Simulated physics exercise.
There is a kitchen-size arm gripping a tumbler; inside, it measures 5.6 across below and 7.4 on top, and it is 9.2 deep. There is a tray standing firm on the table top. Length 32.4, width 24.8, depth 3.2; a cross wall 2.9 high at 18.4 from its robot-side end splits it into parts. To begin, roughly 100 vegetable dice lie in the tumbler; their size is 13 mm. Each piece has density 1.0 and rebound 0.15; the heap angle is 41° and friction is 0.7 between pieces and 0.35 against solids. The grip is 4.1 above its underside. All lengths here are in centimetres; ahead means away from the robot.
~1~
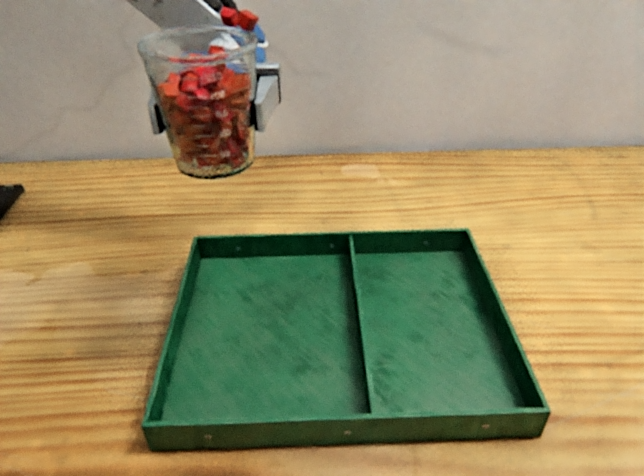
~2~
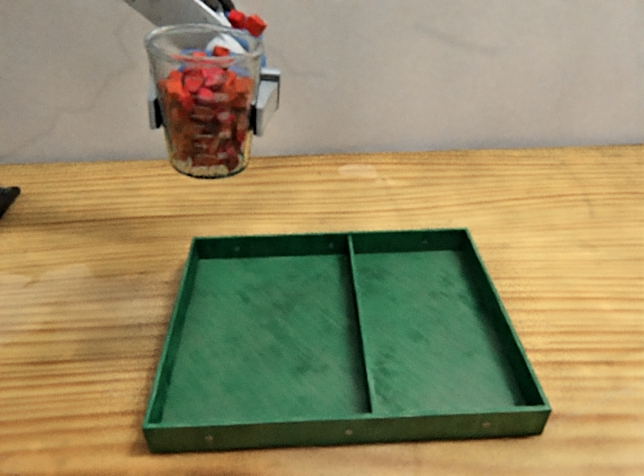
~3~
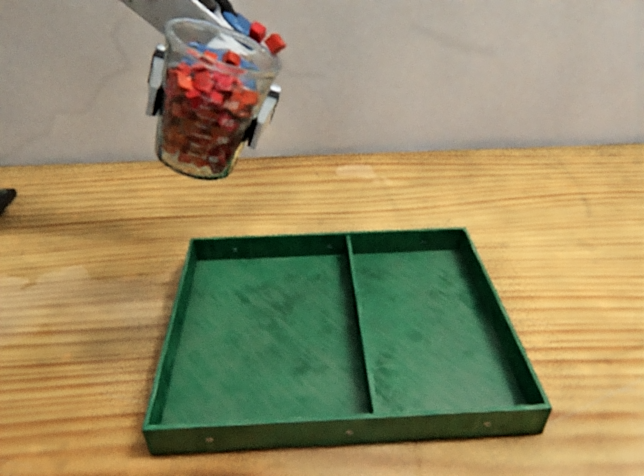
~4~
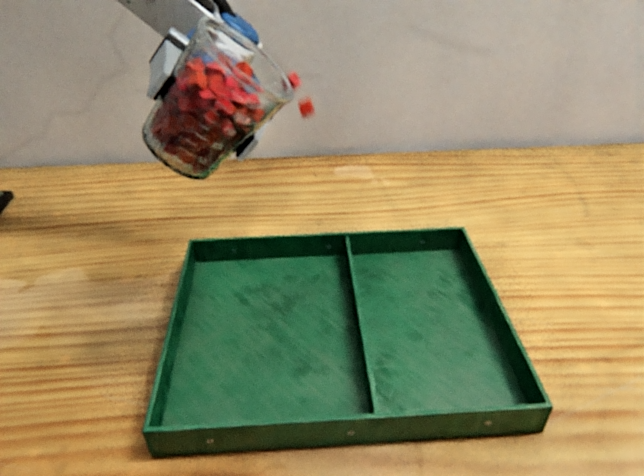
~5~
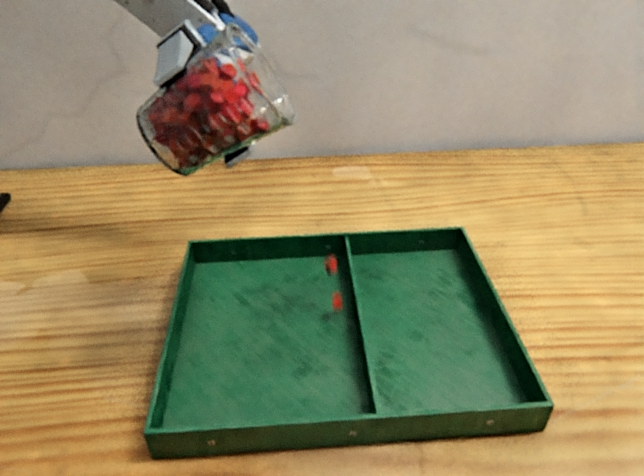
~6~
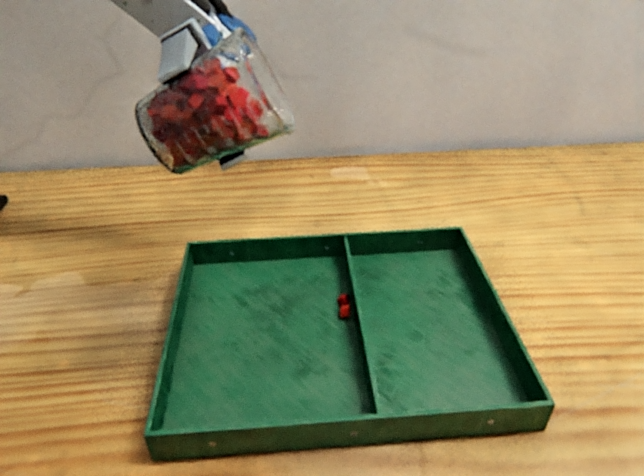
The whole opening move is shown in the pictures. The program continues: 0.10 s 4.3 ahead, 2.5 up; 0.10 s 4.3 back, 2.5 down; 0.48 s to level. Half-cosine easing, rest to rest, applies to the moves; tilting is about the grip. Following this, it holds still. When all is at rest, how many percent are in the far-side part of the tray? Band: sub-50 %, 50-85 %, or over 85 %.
Band: 50-85 %.
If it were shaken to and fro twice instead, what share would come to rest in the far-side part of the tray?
Estimate for that case: 65 %.
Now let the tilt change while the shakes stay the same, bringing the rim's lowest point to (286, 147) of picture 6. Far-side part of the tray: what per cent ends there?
About 90 per cent.
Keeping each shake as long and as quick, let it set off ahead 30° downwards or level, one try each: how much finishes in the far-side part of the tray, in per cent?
Near 5 and 15 percent respectively.
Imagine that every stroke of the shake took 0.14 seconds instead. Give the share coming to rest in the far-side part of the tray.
Then about 10 per cent.
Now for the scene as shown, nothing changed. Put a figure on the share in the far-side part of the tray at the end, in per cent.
65 per cent, more or less.
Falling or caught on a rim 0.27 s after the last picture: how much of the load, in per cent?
My guess is some 76 in a hundred.
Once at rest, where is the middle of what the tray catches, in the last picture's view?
Centre estimate: About (414, 319).
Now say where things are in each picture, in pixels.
Tumbler middle at (208, 106), level; upper third of the load around (210, 82), from x 165 to 245, top at y 15; 97 in the tumbler, in the first frame.
Tumbler middle at (208, 106), tilted 6° forward; upper third of the load around (210, 83), from x 170 to 255, top at y 20, in the second frame.
Tumbler middle at (209, 107), tilted 22° forward; upper third of the load around (216, 84), from x 170 to 275, top at y 30, in the third frame.
Tumbler middle at (211, 108), tilted 42° forward; upper third of the load around (214, 87), from x 160 to 305, top at y 65; 95 in the tumbler, 2 in flight or on a rim, in the fourth frame.
Tumbler middle at (212, 110), tilted 58° forward; upper third of the load around (212, 89), from x 160 to 335, top at y 65; 95 in the tumbler, 2 in the robot-side part, in the fifth frame.
Tumbler middle at (212, 111), tilted 64° forward; upper third of the load around (208, 91), from x 160 to 345, top at y 65; 95 in the tumbler, 2 in the robot-side part, in the sixth frame.
Then, 0.27 s after the last picture, tilted 61° forward, highest piece 26 above the table; 21 in the tumbler, 2 in the robot-side part, 74 in flight or on a rim.
Then, 0.54 s after the last picture, tilted 12° forward, highest piece 26 above the table; 61 in the far-side part, 18 in the tumbler, 18 in the robot-side part.
Then, 0.88 s after the last picture, level, highest piece 23 above the table; 61 in the far-side part, 18 in the tumbler, 18 in the robot-side part.
Then, 1.93 s after the last picture, level, highest piece 23 above the table; 61 in the far-side part, 18 in the tumbler, 18 in the robot-side part.
Final count, 61 in the far-side part, 18 in the tumbler, 18 in the robot-side part. That is 63 % in the far-side part of the tray.
